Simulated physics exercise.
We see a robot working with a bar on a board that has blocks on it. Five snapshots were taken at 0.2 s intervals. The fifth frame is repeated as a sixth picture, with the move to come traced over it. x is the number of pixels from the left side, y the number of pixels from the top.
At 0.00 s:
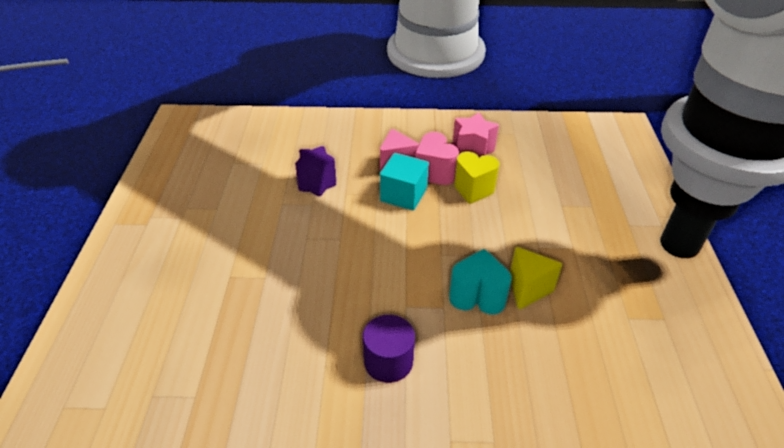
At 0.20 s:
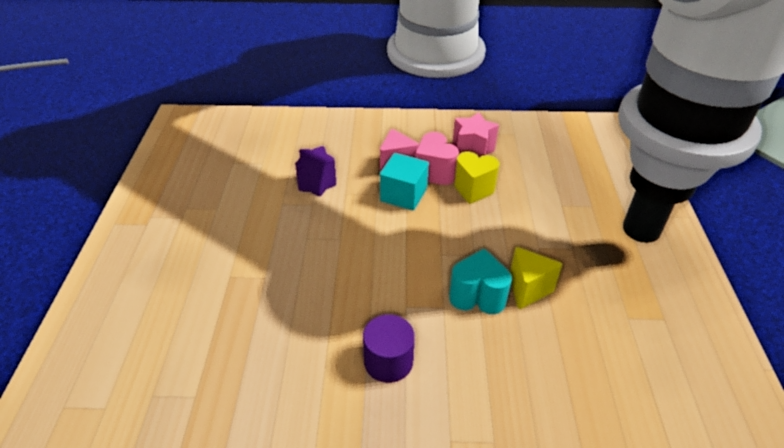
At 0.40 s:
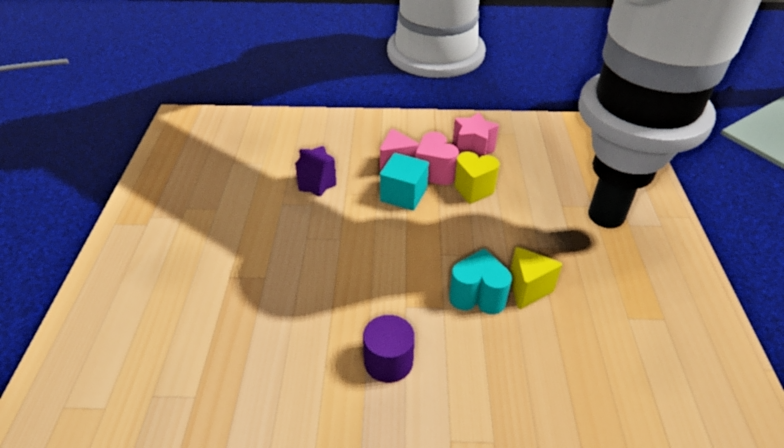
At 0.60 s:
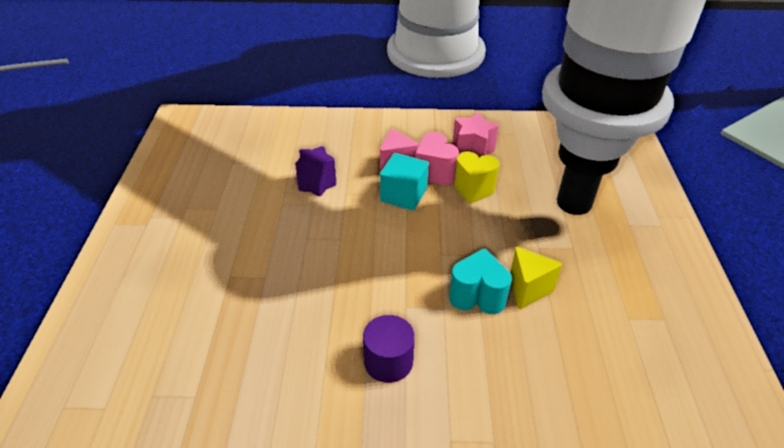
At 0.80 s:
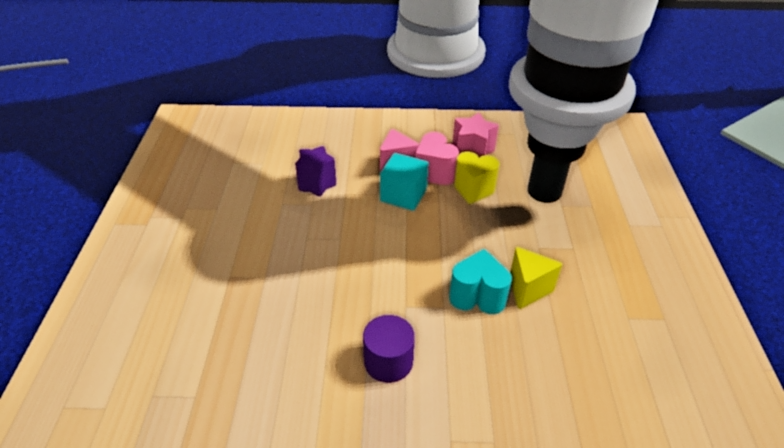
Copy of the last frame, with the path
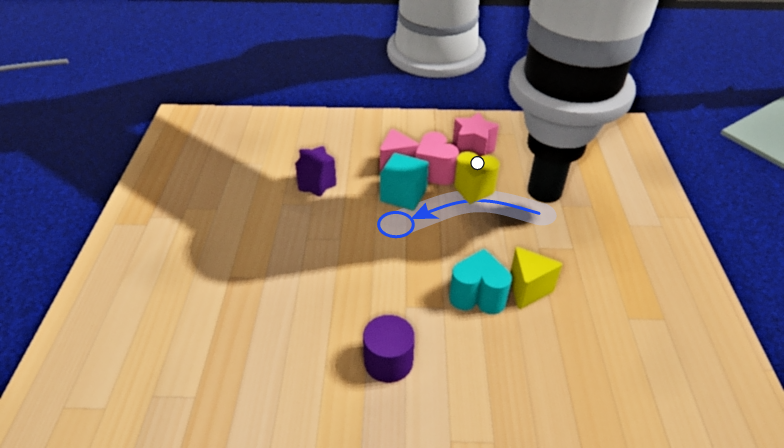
The clip shows a robot arm with a dark bar moving steadily left and slightly away over the right side of a wooden board, nearing a yellow heart-shaped block, while the pink, turquoise, yellow and purple blocks stay still.
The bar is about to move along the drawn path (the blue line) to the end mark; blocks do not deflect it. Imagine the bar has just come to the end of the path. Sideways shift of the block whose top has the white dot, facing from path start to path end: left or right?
Goes right.
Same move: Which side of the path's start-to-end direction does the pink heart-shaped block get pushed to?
It's going to go right.
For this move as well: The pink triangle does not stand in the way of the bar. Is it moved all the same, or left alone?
It travels a centimetre or more.
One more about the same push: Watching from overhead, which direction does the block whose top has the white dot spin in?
Spins clockwise.
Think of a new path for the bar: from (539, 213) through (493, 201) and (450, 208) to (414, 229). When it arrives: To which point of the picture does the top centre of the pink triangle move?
It sits at (377, 135).
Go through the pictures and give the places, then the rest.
Tip of the bar (679, 247), middles of tops, pink triangle (397, 140), turquoise four-sided block (404, 168), pink heart-shaped block (437, 146), yellow heart-shaped block (477, 163), in the first frame.
Bar (641, 232), nothing pushed, in the second frame.
Bar (606, 218), nothing pushed, in the third frame.
Bar (574, 205), nothing pushed, in the fourth frame.
Bar (544, 193), pink triangle (397, 140), turquoise four-sided block (404, 168), pink heart-shaped block (437, 146), yellow heart-shaped block (477, 163), in the fifth frame.
The line goes from (539, 213) by way of (489, 201) and (441, 208) to (396, 224); the dot is on the yellow heart-shaped block.
What follows on the original path. One third of the way, bar (492, 181); pink triangle (388, 138), turned 15° anticlockwise; pink heart-shaped block (427, 141); yellow heart-shaped block (464, 160).
Two thirds of the way, bar (442, 188); pink triangle (380, 135), turned 45° anticlockwise; pink heart-shaped block (416, 133), turned 15° clockwise; yellow heart-shaped block (443, 156), turned 25° clockwise.
At the end, bar (396, 204); pink triangle (380, 135), turned 45° anticlockwise; turquoise four-sided block (395, 169), turned 35° clockwise; pink heart-shaped block (416, 133), turned 15° clockwise; yellow heart-shaped block (443, 156), turned 25° clockwise.
